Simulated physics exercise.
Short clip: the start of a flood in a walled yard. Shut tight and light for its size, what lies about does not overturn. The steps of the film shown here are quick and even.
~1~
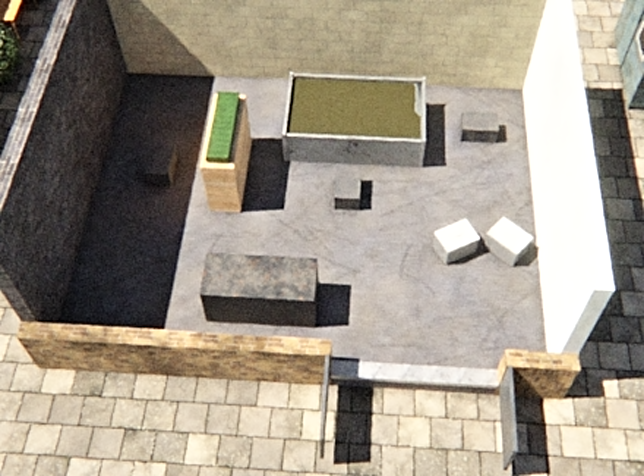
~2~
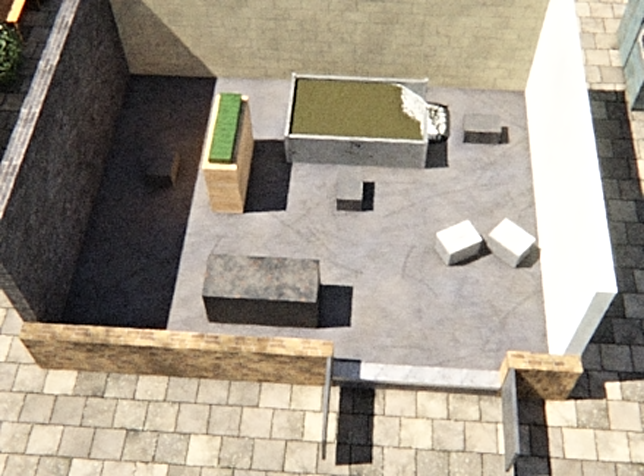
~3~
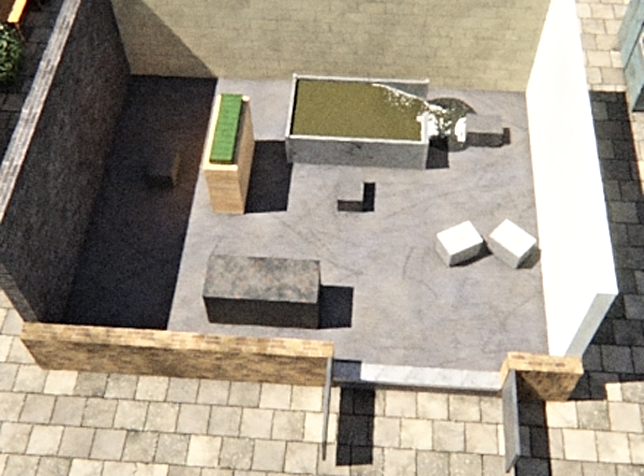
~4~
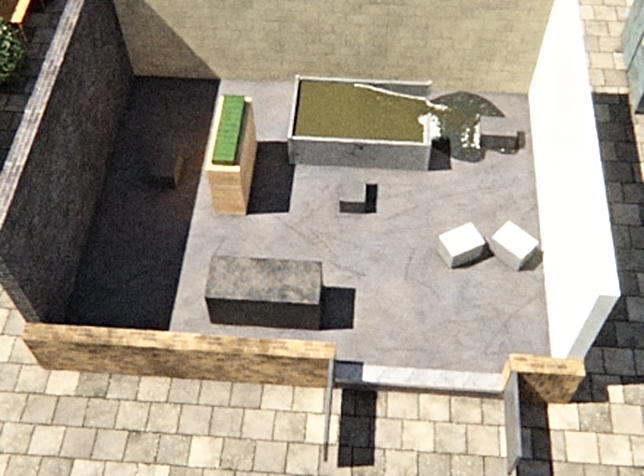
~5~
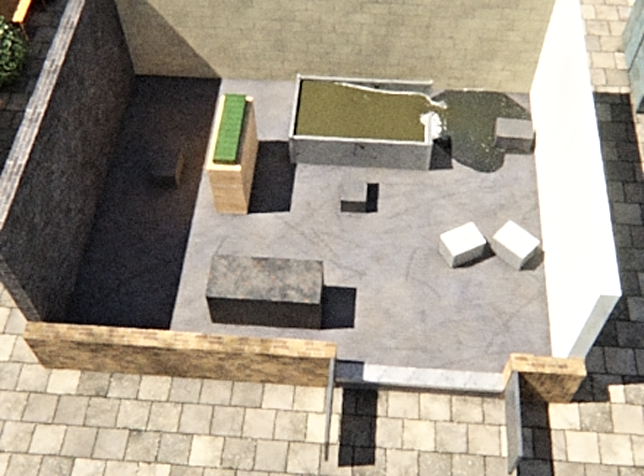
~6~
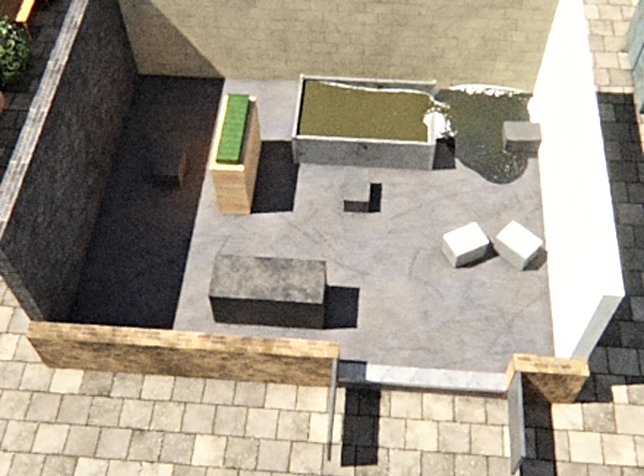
Greenish water bursts through the right end of a raised grey tank at the back of a walled, paved yard, seen from high above. A green-topped tan block stands left of the tank, with a dark grey block in front, two white cubes at right and small grey crates around. Foaming water spreads rightward across the floor, pushing the nearest crate a short way right, while the view drifts very slightly.
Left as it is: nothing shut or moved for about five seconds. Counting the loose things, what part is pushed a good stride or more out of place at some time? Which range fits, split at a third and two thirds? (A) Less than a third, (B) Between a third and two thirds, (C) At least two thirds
Option B: Between a third and two thirds.
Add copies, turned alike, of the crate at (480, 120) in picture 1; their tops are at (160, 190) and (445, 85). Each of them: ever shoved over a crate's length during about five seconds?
Taking them in order, the first one never gets that far and the second one goes the distance.
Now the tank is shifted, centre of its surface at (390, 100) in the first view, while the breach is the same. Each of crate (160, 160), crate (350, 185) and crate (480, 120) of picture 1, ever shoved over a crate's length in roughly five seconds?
Taking them in turn: Kept near its start; kept near its start; got sent well off.
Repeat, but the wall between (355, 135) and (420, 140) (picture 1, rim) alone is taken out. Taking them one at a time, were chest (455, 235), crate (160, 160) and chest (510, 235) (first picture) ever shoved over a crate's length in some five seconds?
First covers that distance, second stays short of it, third covers that distance.
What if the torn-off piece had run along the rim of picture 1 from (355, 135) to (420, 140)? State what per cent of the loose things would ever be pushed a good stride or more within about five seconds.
It comes out at roughly 60 per cent.
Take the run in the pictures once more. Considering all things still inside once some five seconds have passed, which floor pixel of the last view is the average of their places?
(310, 258).
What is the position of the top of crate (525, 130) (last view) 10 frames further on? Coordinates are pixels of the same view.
Approximately at pixel (520, 172).
A moment on, 1 of 5 are well off their spots; 1 afloat.
Next, 1 of 5 are well off their spots; 1 afloat.
Later, 3 of 5 are well off their spots; 1 afloat.
In the end, 3 of 5 are well off their spots, and 3 have been at some point; 0 afloat.
